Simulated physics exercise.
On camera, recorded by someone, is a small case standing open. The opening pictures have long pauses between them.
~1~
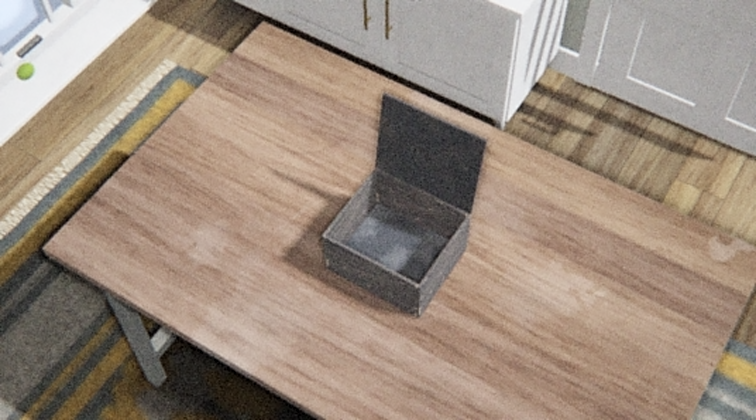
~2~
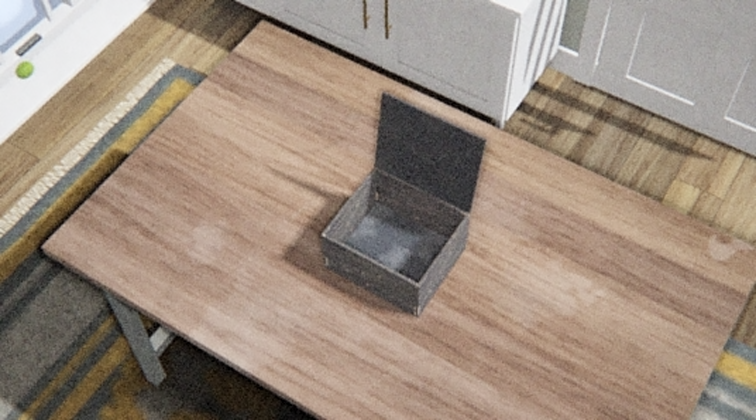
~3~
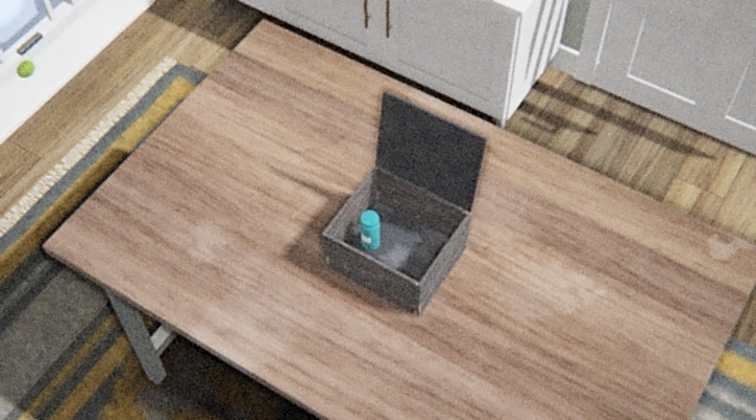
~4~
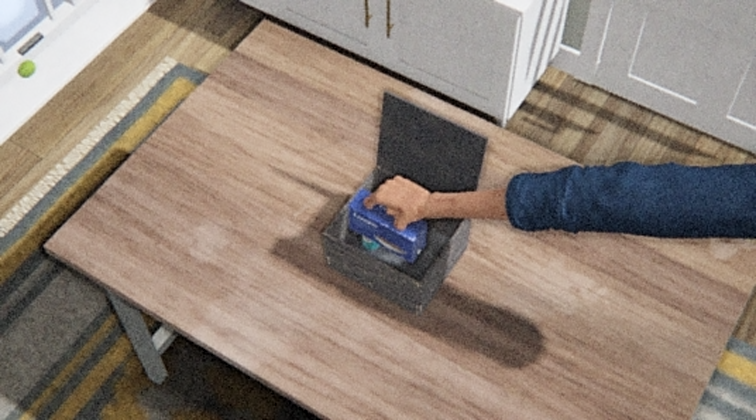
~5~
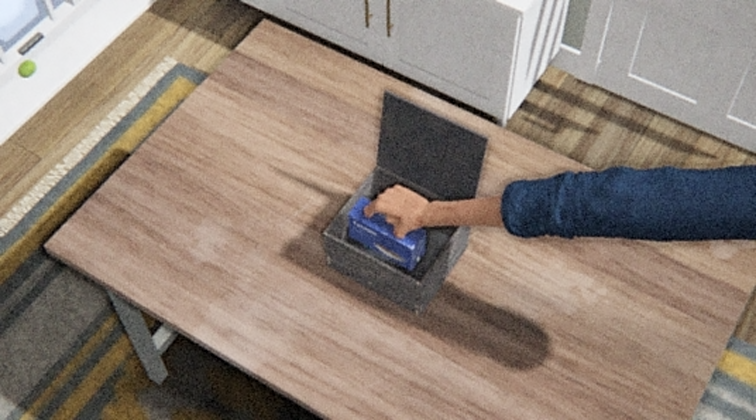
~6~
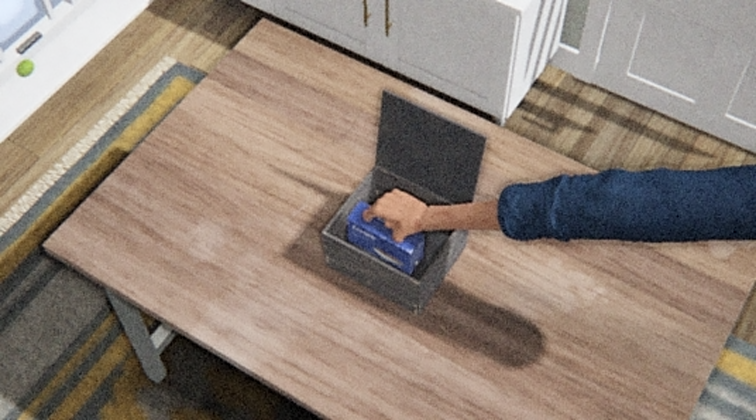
A small dark grey box with its lid raised stands open on a wooden table, seen from above at an angle in a room with pale cabinets and a grey-and-yellow rug at left. Empty at first, it then holds a turquoise shaker. A blue-sleeved arm from the right lowers a blue carton slightly into the box, still gripping it, while the camera stays still.
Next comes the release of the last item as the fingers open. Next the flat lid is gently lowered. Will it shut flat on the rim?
Yes - the lid rests on the edge.
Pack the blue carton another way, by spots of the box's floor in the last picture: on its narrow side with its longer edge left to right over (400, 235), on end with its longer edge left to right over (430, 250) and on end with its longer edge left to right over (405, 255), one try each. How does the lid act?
1: Closed. 2: Open. 3: Open.
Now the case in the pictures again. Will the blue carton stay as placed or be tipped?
In the end, the blue carton keeps its orientation.
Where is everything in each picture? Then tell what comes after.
In the first frame, the last thing is not in view yet.
In the second frame, the last thing is not in view yet.
In the third frame, the last thing is not in view yet; turquoise shaker (370, 230).
In the fourth frame, still above its spot; blue carton (387, 226).
In the fifth frame, still above its spot; blue carton (387, 234).
In the sixth frame, put in, still held; blue carton (385, 238).
Then, 0.30 s past the last view, blue carton displaced about its own width near (386, 262).
Then, 1.40 s past the last view, lid 73° above the rim; blue carton displaced about its own width near (386, 263).
Then, 1.80 s past the last view, lid 35° above the rim; blue carton displaced about its own width near (386, 263).
Then, 2.00 s past the last view, lid 9° above the rim; blue carton displaced about its own width near (386, 263).
Finally, lid shut; moved from the start, blue carton; turquoise shaker still in place. Final places as the last picture's camera would see them, blue carton near (386, 263).
